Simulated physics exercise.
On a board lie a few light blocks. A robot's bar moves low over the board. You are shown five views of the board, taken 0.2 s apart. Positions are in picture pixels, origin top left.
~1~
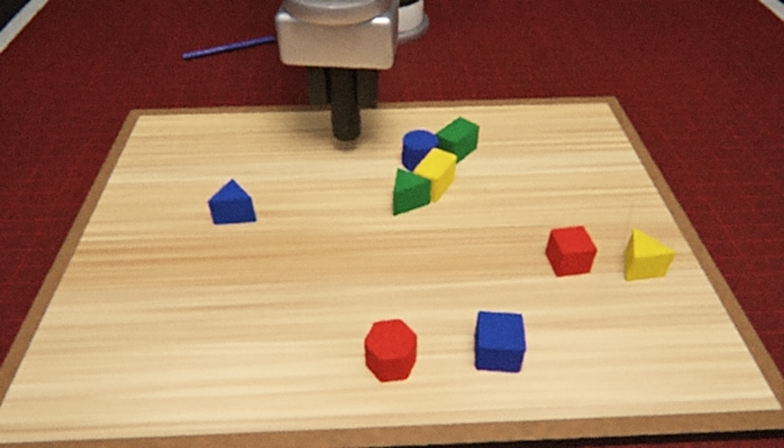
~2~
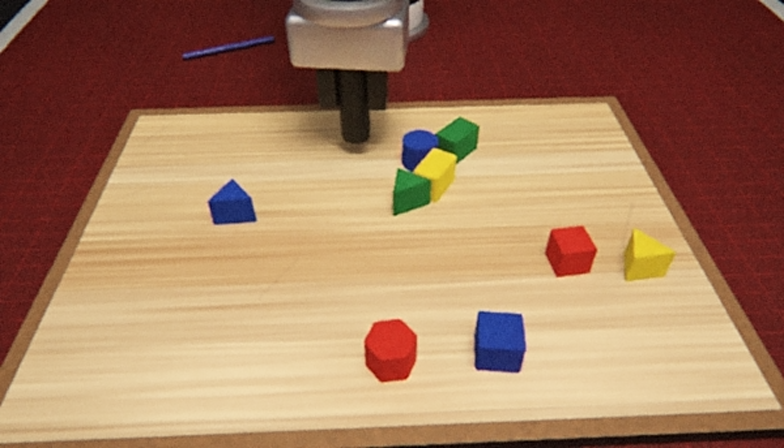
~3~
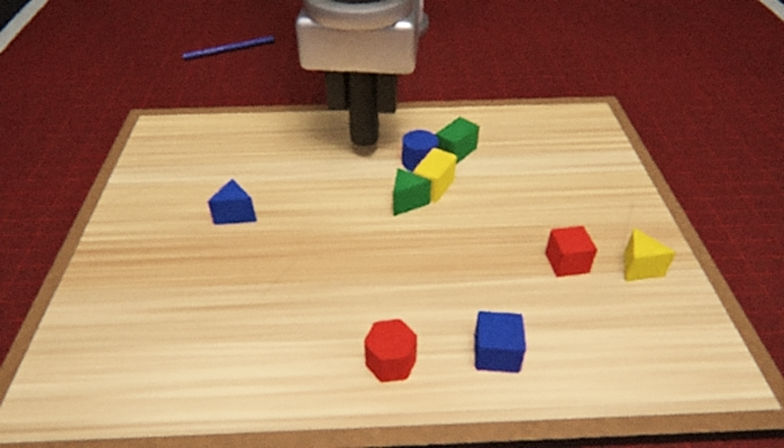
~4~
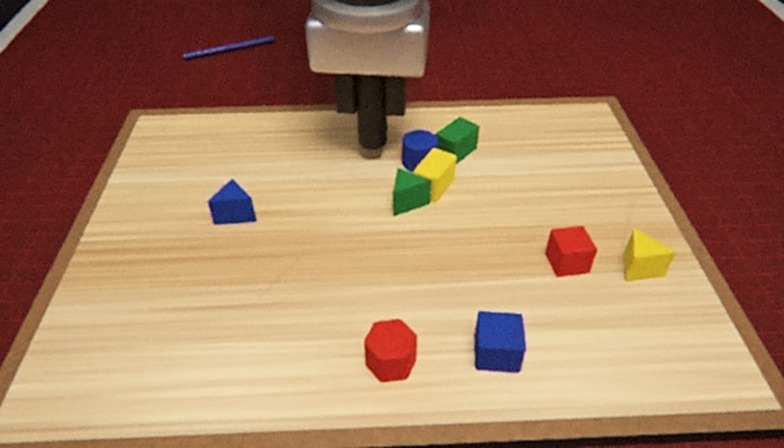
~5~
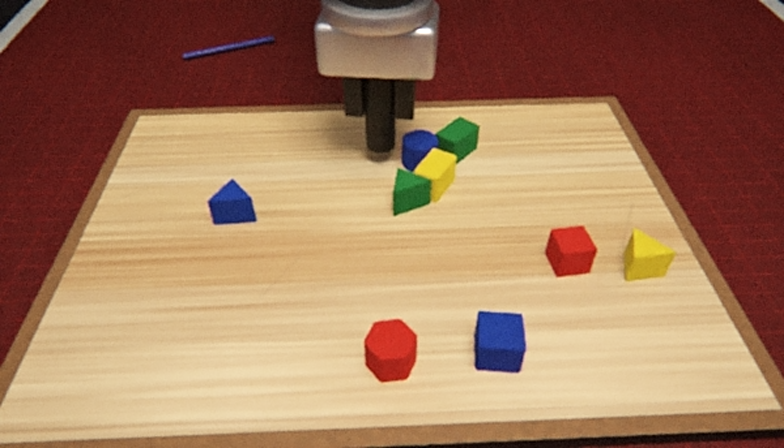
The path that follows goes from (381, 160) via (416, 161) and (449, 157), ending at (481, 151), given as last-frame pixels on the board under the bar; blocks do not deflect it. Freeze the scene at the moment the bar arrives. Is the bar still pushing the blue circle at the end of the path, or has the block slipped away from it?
I'd say it has come free.
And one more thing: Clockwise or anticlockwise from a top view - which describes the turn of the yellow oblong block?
It turns round clockwise.
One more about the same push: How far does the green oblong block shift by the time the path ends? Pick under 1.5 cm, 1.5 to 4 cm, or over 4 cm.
It goes beyond 4 cm.
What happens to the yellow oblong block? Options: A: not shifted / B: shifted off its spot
B - shifted off its spot.
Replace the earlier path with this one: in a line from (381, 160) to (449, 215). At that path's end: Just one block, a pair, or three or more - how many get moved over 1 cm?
The answer is three or more blocks.
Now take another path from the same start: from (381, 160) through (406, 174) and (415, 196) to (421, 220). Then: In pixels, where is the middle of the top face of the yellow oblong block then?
By then it is at (449, 172).
What follows on the original path. One third of the way, bar at (416, 146); blue circle at (449, 142); yellow oblong block at (445, 165), turned 35° clockwise; green oblong block at (478, 126), turned 35° anticlockwise.
Two thirds of the way, bar at (450, 142); blue circle at (479, 145); yellow oblong block at (446, 166), turned 45° clockwise; green oblong block at (489, 127), turned 85° anticlockwise.
At the end, bar at (483, 137); green triangular piece not moved; blue circle at (492, 147); yellow oblong block at (446, 166), turned 45° clockwise; green oblong block at (511, 125), turned 65° anticlockwise.
